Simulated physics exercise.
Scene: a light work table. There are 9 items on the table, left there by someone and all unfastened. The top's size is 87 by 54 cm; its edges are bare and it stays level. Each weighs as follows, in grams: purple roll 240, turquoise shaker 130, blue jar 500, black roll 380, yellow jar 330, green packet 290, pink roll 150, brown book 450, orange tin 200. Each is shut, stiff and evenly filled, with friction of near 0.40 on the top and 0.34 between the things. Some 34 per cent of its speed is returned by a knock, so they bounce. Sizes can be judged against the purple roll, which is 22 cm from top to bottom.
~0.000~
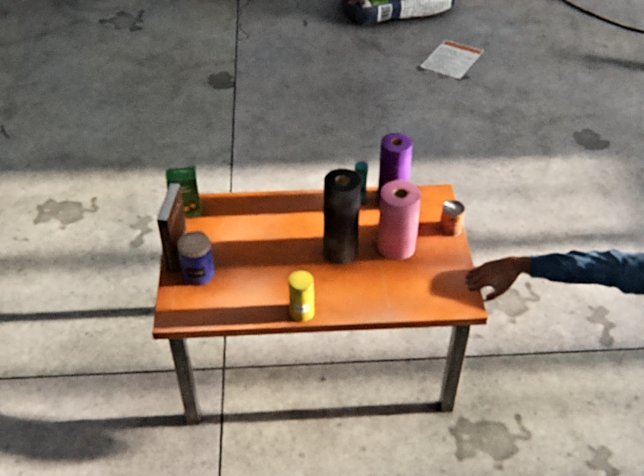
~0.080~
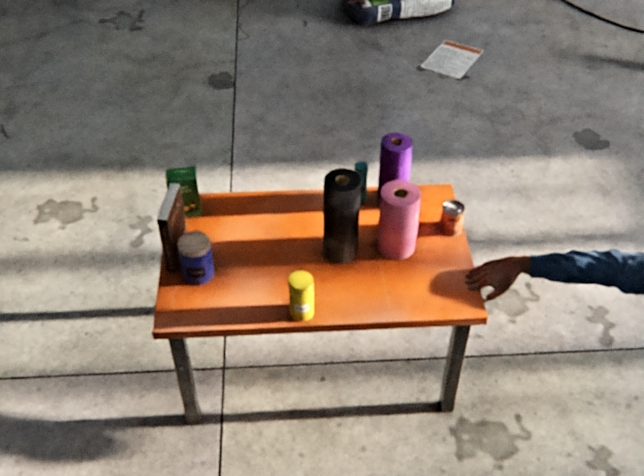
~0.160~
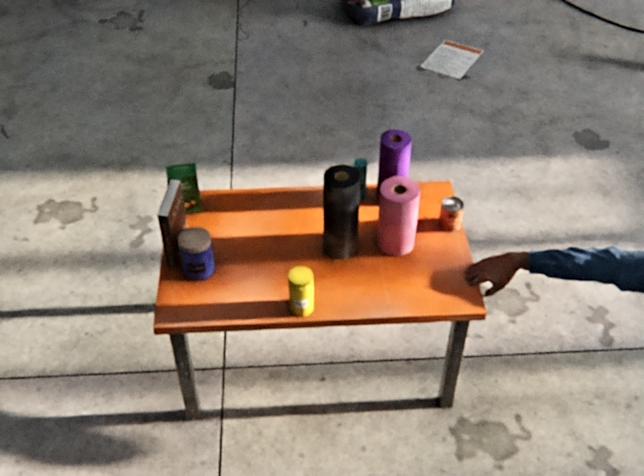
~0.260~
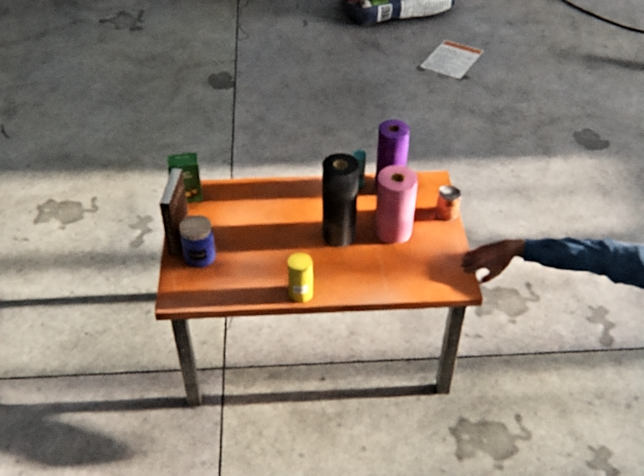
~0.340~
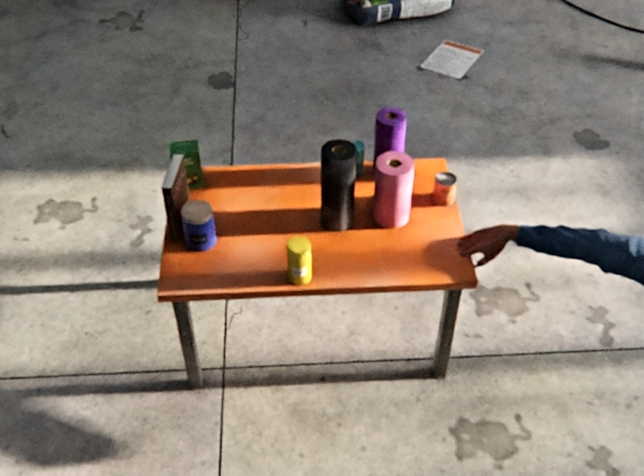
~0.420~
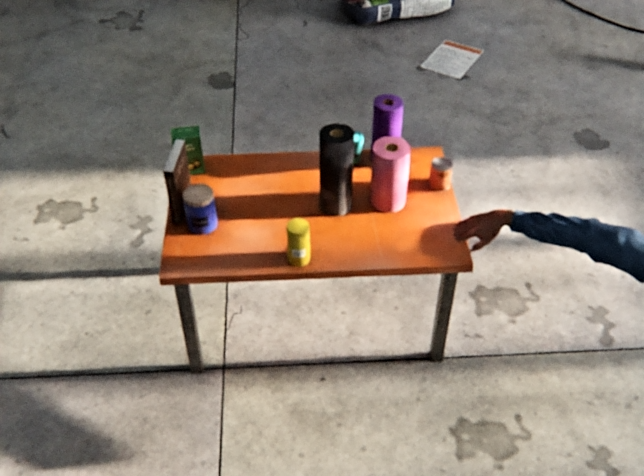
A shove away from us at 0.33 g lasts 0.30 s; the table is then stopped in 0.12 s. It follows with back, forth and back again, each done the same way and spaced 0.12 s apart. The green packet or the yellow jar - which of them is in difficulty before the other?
The former one.
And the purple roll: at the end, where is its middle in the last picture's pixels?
It settles somewhere near (373, 228).
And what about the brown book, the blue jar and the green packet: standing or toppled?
In the last frame the brown book remains up, the blue jar remains up and the green packet does not stay up.
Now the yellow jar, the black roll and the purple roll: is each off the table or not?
Observed: Yellow jar remains in bounds; black roll exits its support; purple roll exits its support.
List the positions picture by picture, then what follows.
The first frame shows green packet (184, 193); yellow jar (301, 297).
The second frame shows blue jar (196, 258); black roll (341, 217).
The third frame shows table 2 cm from its start; pink roll (397, 217); brown book (174, 224).
The fourth frame shows table 6 cm from its start; turquoise shaker (359, 170) tilted 6°; orange tin (448, 203).
The fifth frame shows table 13 cm from its start; turquoise shaker (357, 159) tilted 14°; blue jar (199, 226).
The sixth frame shows table 19 cm from its start; green packet (188, 151); yellow jar (298, 242).
By 0.82 s, table 13 cm from its start; purple roll, turquoise shaker and green packet now off the table; yellow jar 6 cm from its spot near (298, 245); black roll on its side.
By 1.22 s, table 1 cm from its start; black roll on its side.
By 1.92 s, table 11 cm from its start; black roll now off the table; yellow jar 6 cm from its spot near (299, 249); brown book 6 cm from its spot.
When it is over (2.8 s), off the table, purple roll, turquoise shaker, black roll and green packet; the other 5 within 5 cm of the start. End places, in pixels of the last picture, green packet near (167, 279), yellow jar near (301, 297). Green packet went at 0.68 s; yellow jar was never lost.
